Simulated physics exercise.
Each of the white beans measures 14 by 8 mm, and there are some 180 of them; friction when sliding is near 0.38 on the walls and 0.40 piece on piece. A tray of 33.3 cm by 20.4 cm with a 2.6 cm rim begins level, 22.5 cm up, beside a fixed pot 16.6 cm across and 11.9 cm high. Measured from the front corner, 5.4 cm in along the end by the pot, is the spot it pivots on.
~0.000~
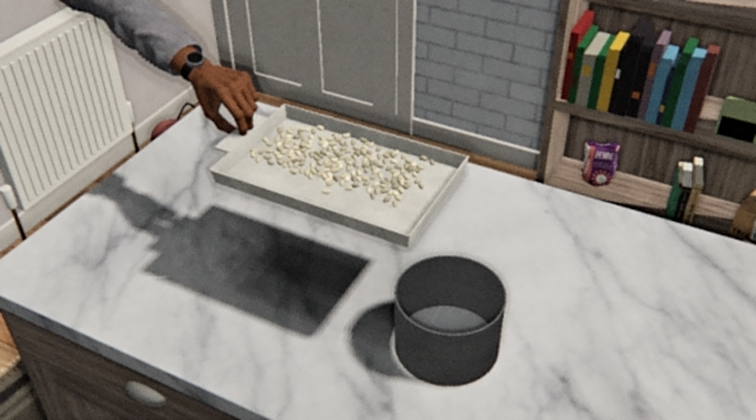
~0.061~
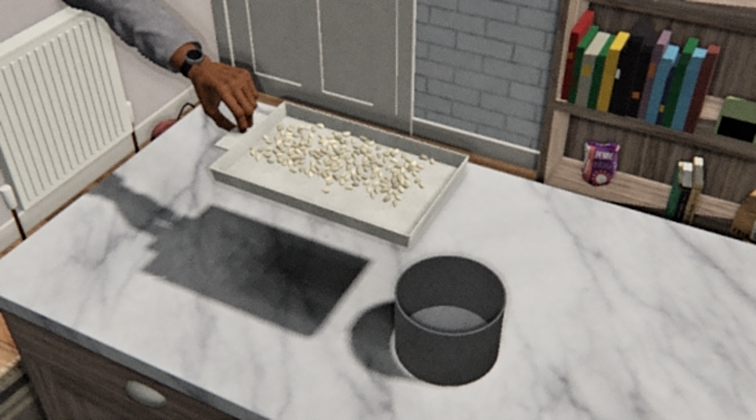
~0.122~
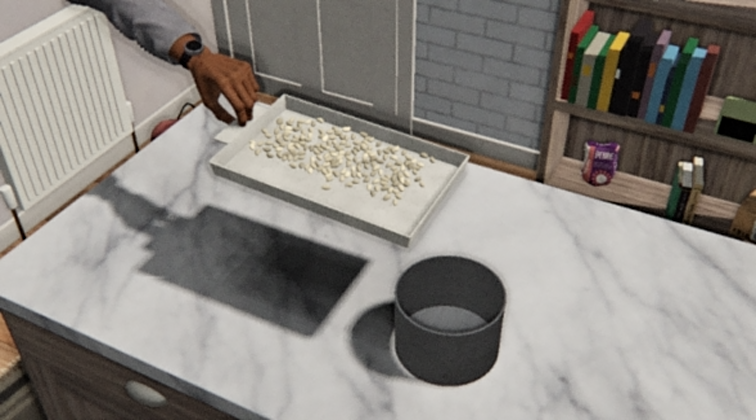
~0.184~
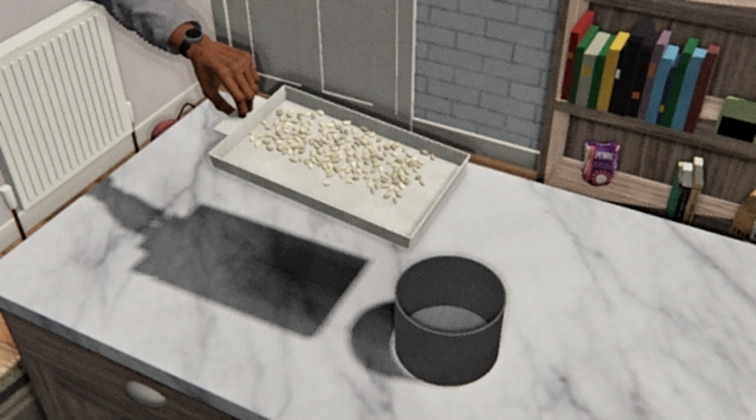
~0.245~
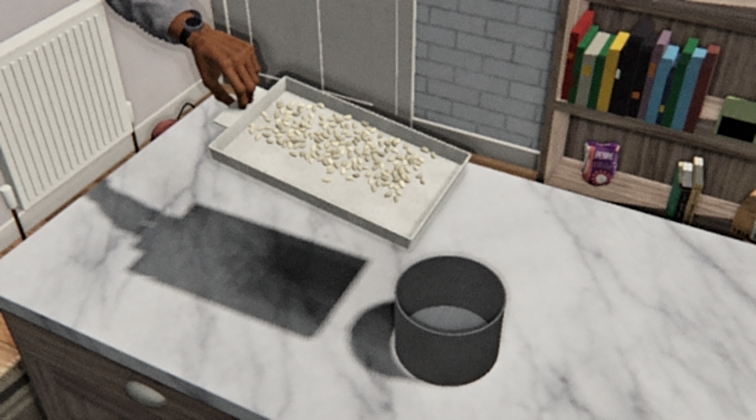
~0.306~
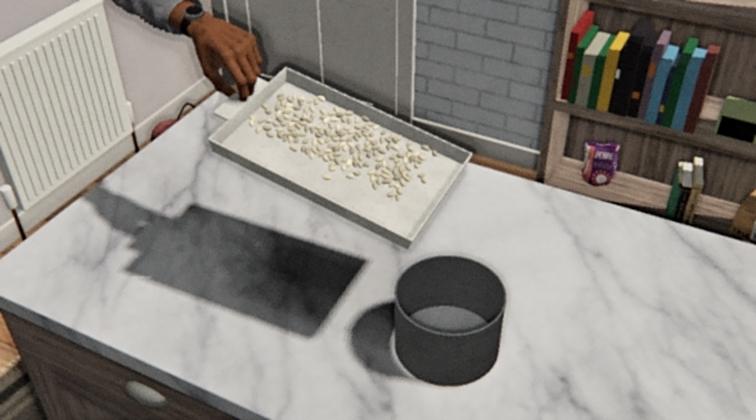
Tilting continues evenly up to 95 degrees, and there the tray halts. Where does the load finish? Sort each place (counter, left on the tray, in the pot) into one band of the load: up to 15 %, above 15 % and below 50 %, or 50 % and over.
Counter: Up to 15 %; left on the tray: Up to 15 %; pot: 50 % and over.
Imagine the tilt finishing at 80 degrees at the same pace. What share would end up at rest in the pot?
The pot would get around 60 per cent.
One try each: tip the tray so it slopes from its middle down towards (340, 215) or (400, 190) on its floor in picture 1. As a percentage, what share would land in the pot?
About 40 per cent on the first try and 30 per cent on the second.
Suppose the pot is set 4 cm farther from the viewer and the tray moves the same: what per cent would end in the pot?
60 per cent.
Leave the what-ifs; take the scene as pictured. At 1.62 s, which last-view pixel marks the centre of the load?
Look about (431, 214) in the last view.
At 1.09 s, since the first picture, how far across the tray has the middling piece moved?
It has moved some 18 cm from its start.
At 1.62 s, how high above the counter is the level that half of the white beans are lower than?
Height: Around 26 cm.
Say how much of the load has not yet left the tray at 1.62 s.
Roughly 85 percent of the load, I'd say.
After 1.09 s, tilt 50 degrees; the tray holds 95 %, the pot 0 %.
After 1.62 s, tilt 76 degrees; the tray holds 85 %, the pot 10 %.
Then, at 2.21 s, tilt 95 degrees; the tray holds 10 %, the pot 70 %.
At rest (3.3 s), counter 5 %, tray 0 %, pot 95 %.
